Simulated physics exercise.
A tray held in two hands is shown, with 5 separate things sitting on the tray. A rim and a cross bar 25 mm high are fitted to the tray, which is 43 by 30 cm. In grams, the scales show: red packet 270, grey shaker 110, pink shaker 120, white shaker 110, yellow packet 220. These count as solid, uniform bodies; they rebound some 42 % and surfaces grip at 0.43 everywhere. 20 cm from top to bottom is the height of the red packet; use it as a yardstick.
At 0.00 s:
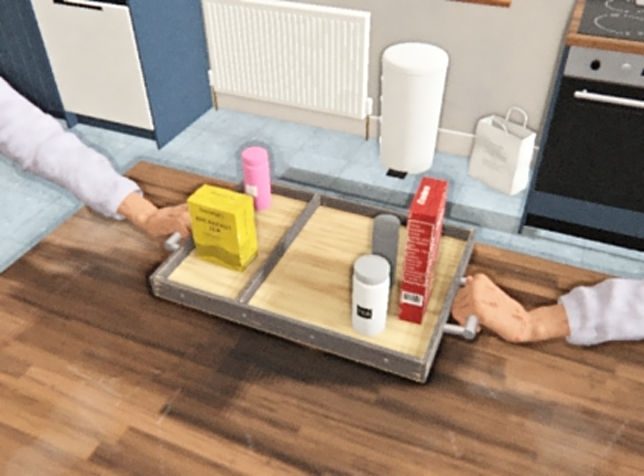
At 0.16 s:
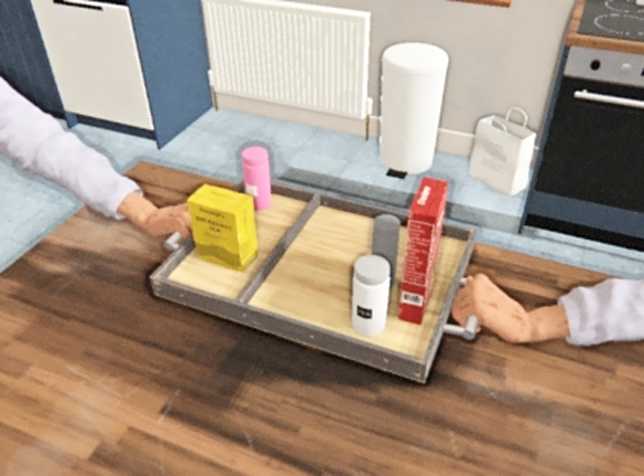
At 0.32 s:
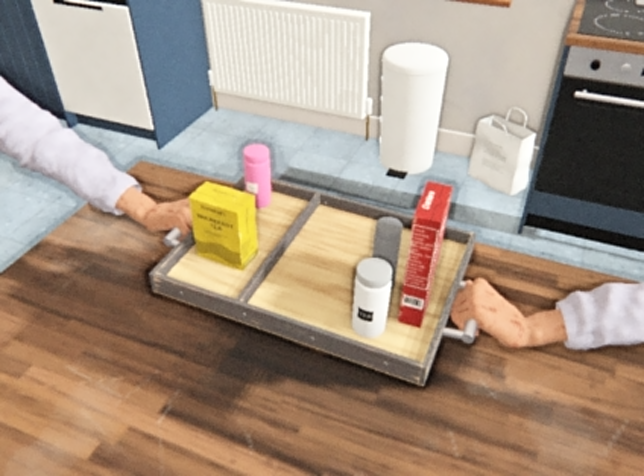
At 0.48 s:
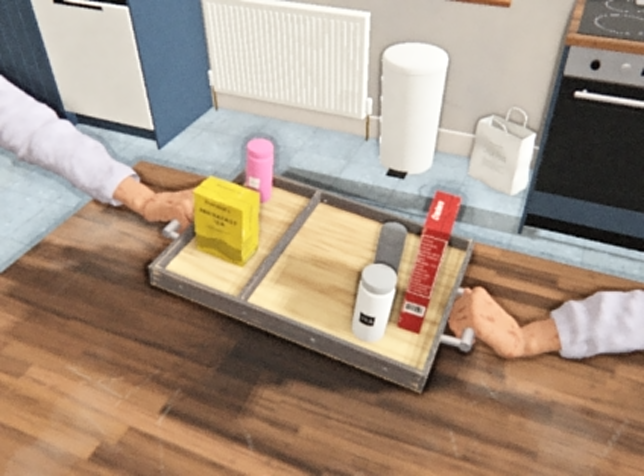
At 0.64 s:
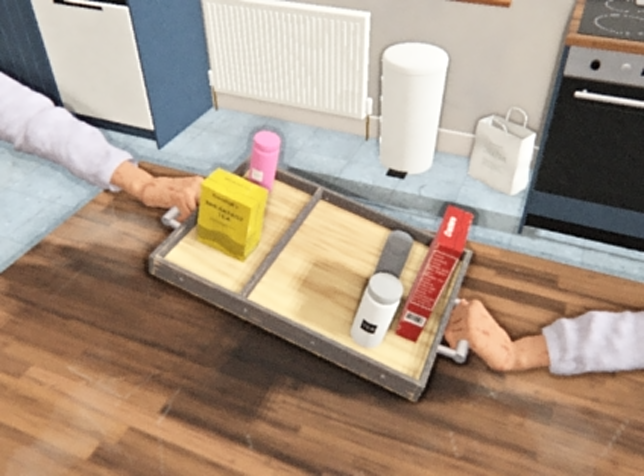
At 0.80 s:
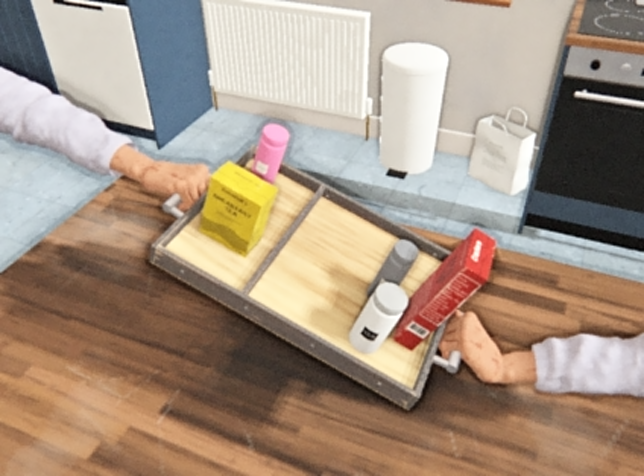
A wooden tray held by two hands on a kitchen worktop starts level, then tilts steadily down to the right, while the yellow packet, red packet and pink, grey and white shakers on it lean with the tray.
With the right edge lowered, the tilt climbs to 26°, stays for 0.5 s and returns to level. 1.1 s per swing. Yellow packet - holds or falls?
Holds.
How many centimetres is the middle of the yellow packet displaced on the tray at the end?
Roughly 3 centimetres.
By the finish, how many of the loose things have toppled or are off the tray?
My answer is 4.
After 1.20 s, tilt 26°, right edge down; red packet now off the tray; yellow packet moved 2 cm near (253, 212); grey shaker 71° off its base.
After 1.50 s, tilt 26°, right edge down; white shaker now off the tray; yellow packet moved 3 cm near (259, 217); grey shaker 68° off its base.
After 2.30 s, tilt 11°, right edge down; yellow packet moved 3 cm near (247, 225); grey shaker 68° off its base; pink shaker 66° off its base.
In the end (5.2 s), off the tray and tipped over, red packet and white shaker; toppled on the tray, grey shaker and pink shaker; yellow packet under 5 cm from the start. At the end, from the last picture's camera, yellow packet near (240, 234).
